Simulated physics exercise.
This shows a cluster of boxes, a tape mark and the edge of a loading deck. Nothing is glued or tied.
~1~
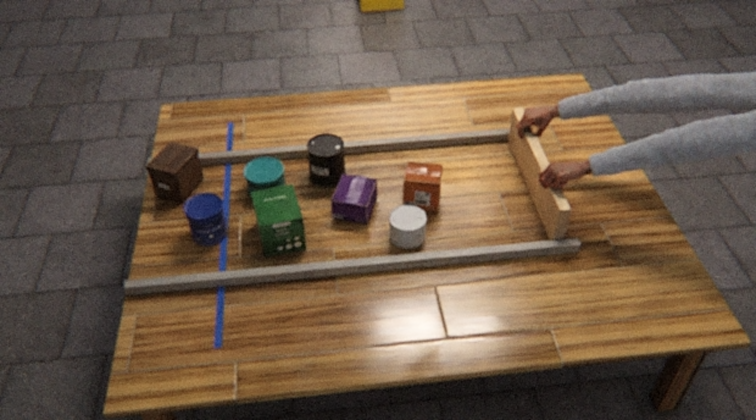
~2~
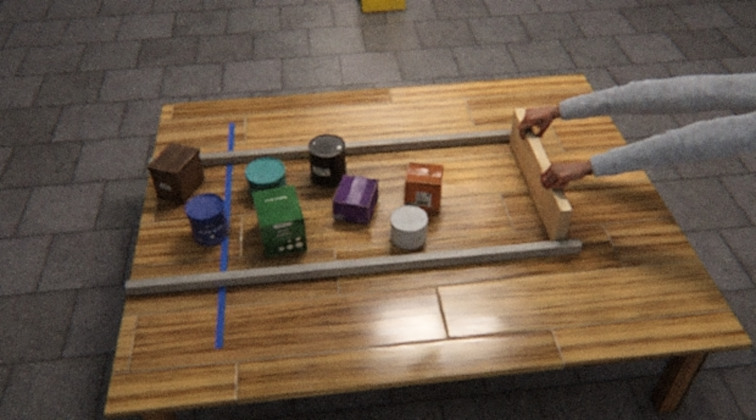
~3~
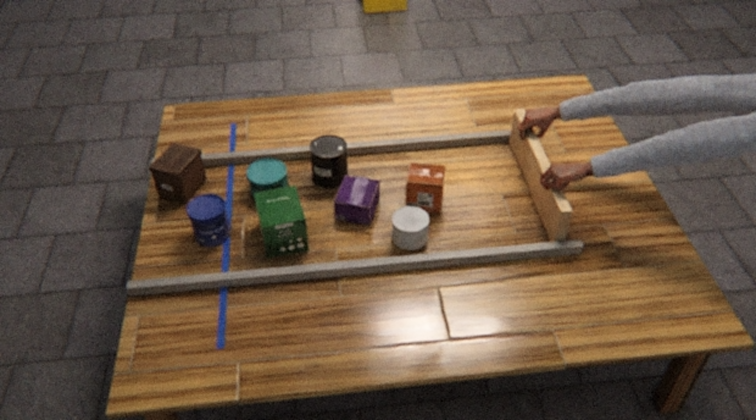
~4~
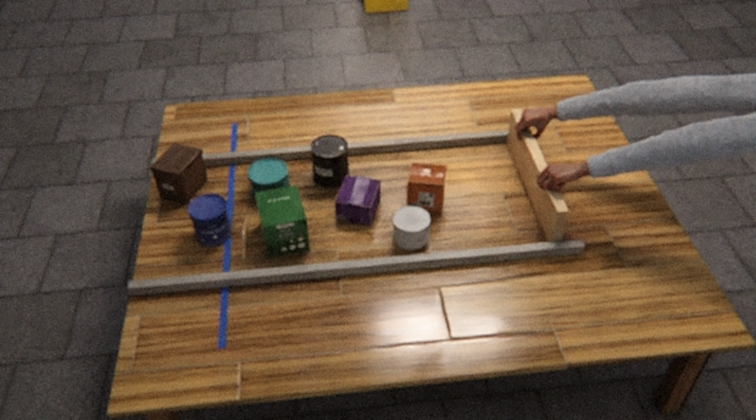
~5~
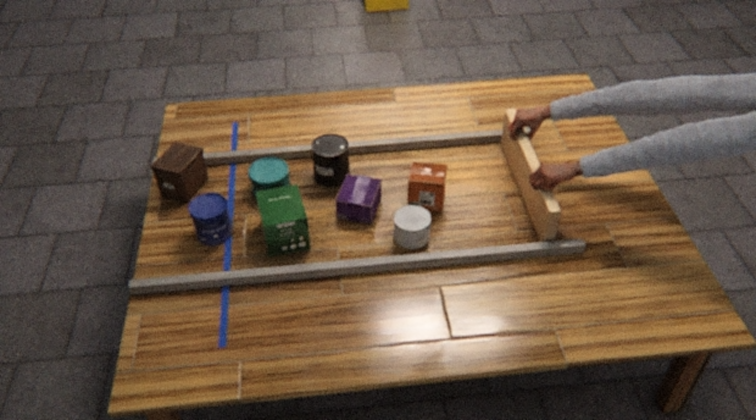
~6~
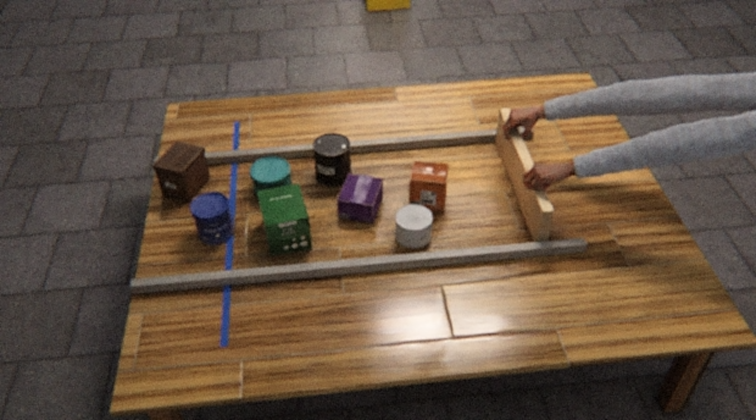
The clip opens on a wooden table where boxes and round containers sit between two pale rails, some near a blue tape line, while two hands grip a wooden plank at the right. The plank stays nearly still at first, then the hands slide it slightly left, without touching the items.
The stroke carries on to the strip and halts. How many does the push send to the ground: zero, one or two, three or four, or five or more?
Outcome: The number that fall off is one or two.
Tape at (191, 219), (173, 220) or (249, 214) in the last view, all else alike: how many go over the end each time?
Down on the ground: 5, 5 and 0.
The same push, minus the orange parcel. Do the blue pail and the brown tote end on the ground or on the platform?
The blue pail is lost; the brown tote holds on.
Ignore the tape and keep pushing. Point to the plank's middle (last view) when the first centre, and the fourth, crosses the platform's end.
At (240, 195) for the first, at (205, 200) for the fourth.
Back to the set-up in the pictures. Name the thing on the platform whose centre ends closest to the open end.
The green box ends nearest.
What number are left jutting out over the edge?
That would be 1.
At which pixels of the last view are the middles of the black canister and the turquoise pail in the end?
The black canister at (212, 169), the turquoise pail at (175, 185).
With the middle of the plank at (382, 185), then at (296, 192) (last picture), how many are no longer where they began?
The counts are 3 and 7.
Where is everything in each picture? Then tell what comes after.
In the first frame, brown tote (176, 173); blue pail (207, 220); turquoise pail (265, 179); plank (536, 172); tape (225, 216).
In the second frame, blue pail (208, 220); black canister (328, 161).
In the third frame, turquoise pail (268, 180); green box (281, 222).
In the fourth frame, brown tote (180, 173); plank (534, 174).
In the fifth frame, blue pail (211, 220); orange parcel (427, 187).
In the sixth frame, brown tote (183, 172); blue pail (213, 219); turquoise pail (271, 178); plank (522, 173); tape (232, 215).
Soon after, none off yet; brown tote at rest near (183, 172); blue pail at rest near (213, 219); turquoise pail at rest near (271, 178).
Then, none off yet; brown tote at rest near (183, 172); blue pail at rest near (212, 219); turquoise pail at rest near (271, 178).
By the end, the number that fall off is one or two; fallen, blue pail and brown tote.
